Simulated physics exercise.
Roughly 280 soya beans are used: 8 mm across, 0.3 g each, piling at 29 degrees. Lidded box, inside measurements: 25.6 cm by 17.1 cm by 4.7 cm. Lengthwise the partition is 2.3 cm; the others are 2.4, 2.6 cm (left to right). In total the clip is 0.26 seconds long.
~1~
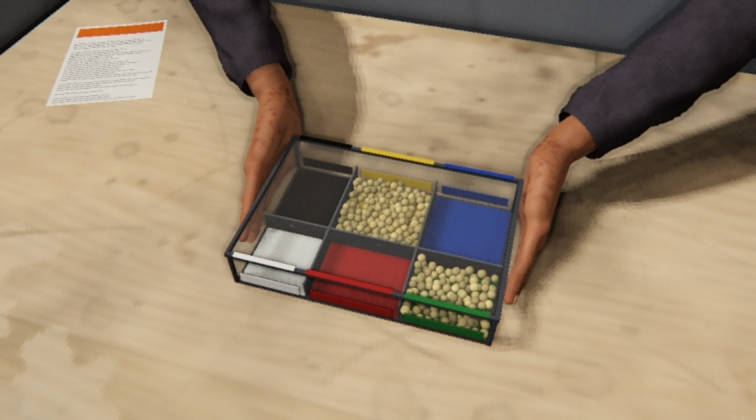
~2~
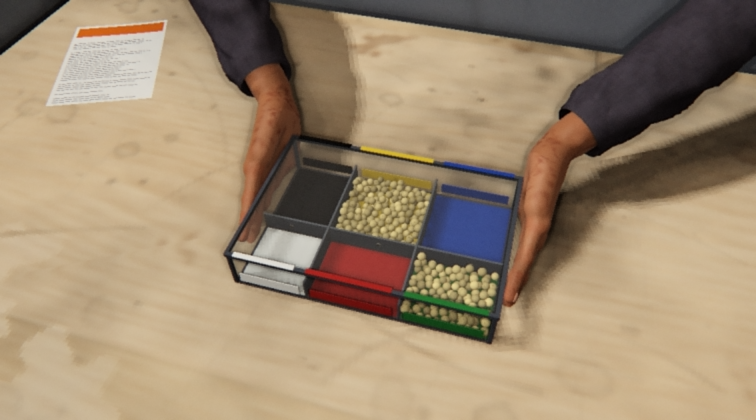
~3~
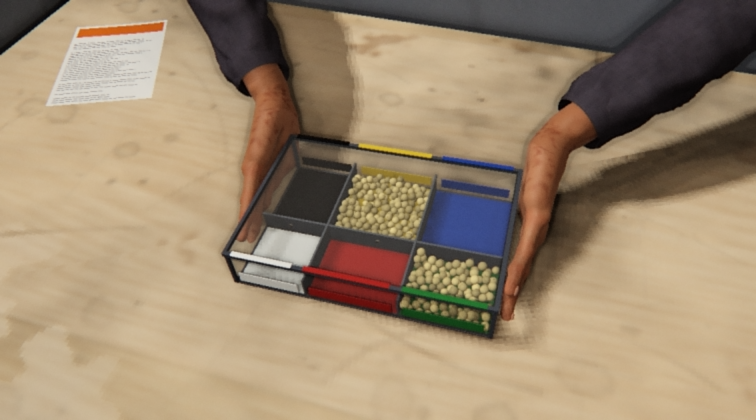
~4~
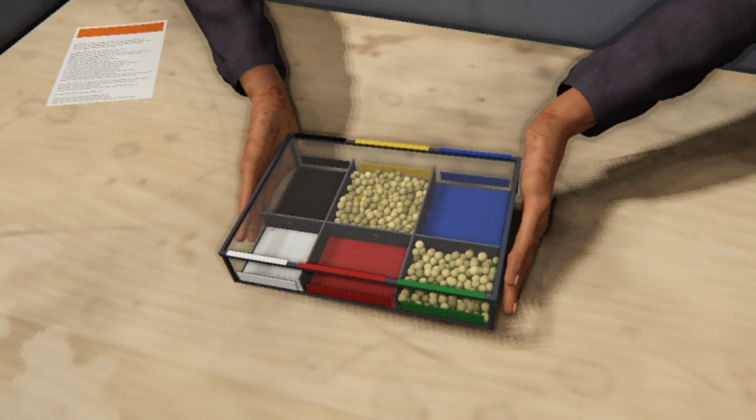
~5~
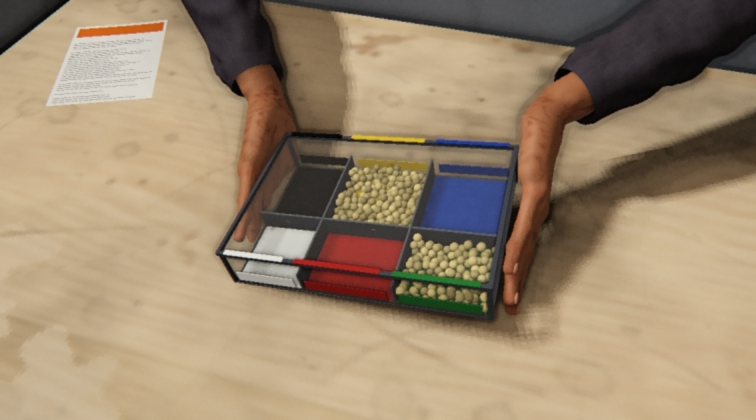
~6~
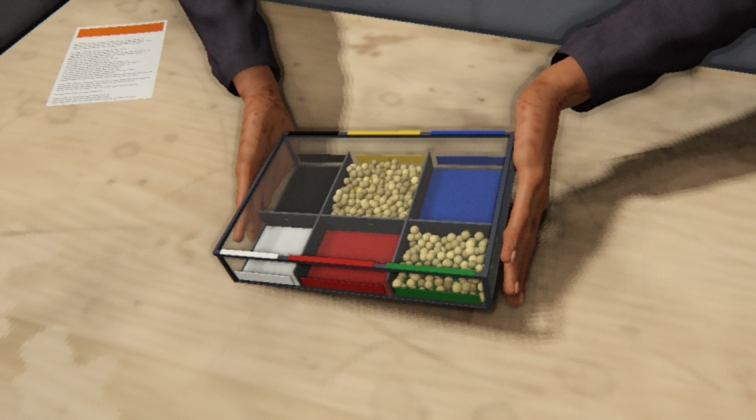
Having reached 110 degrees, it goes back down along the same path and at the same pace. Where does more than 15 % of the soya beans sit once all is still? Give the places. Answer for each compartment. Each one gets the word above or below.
As I see it, red compartment: Misses the mark; blue compartment: Misses the mark; green compartment: Misses the mark; yellow compartment: Misses the mark; white compartment: Passes the mark; black compartment: Passes the mark.
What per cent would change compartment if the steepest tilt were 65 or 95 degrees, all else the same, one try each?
Roughly 5 percent, then roughly 80 percent.
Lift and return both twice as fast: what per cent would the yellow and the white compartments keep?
In that case yellow keeps 0 per cent while white keeps 45 per cent.
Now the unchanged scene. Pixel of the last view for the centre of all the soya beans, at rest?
I'd put it at about (285, 221).
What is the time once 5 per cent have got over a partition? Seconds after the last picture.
Roughly at the 1.05 s mark.
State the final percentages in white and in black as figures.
The white one gets 45 per cent and the black one 50 per cent.
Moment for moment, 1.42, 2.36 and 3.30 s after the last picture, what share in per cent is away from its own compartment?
Sequence: 75 / 100 / 100.
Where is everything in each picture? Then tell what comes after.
Box tilt 0 degrees, front corners at (230, 253) and (496, 317); green 40 %, yellow 60 %, in the first picture.
Box tilt 1 degrees, front corners at (229, 253) and (495, 315), in the second picture.
Box tilt 3 degrees, front corners at (227, 253) and (495, 308), lowest corner left front, in the third picture.
Box tilt 7 degrees, front corners at (224, 252) and (492, 297), lowest corner left front, in the fourth picture.
Box tilt 10 degrees, front corners at (221, 252) and (488, 286), lowest corner left front, in the fifth picture.
Box tilt 14 degrees, front corners at (218, 252) and (483, 274), lowest corner left front; green 40 %, yellow 60 %, in the sixth picture.
Then, 1.42 s after the last picture, tilt 110 degrees; red 15 %, green 15 %, yellow 10 %, white 10 %, black 40 %.
Then, 2.36 s after the last picture, tilt 51 degrees; white 45 %, black 50 %.
Then, 3.30 s after the last picture, tilt 0 degrees; white 45 %, black 50 %.
In the end, red 0 %, blue 0 %, green 0 %, yellow 0 %, white 45 %, black 50 %.
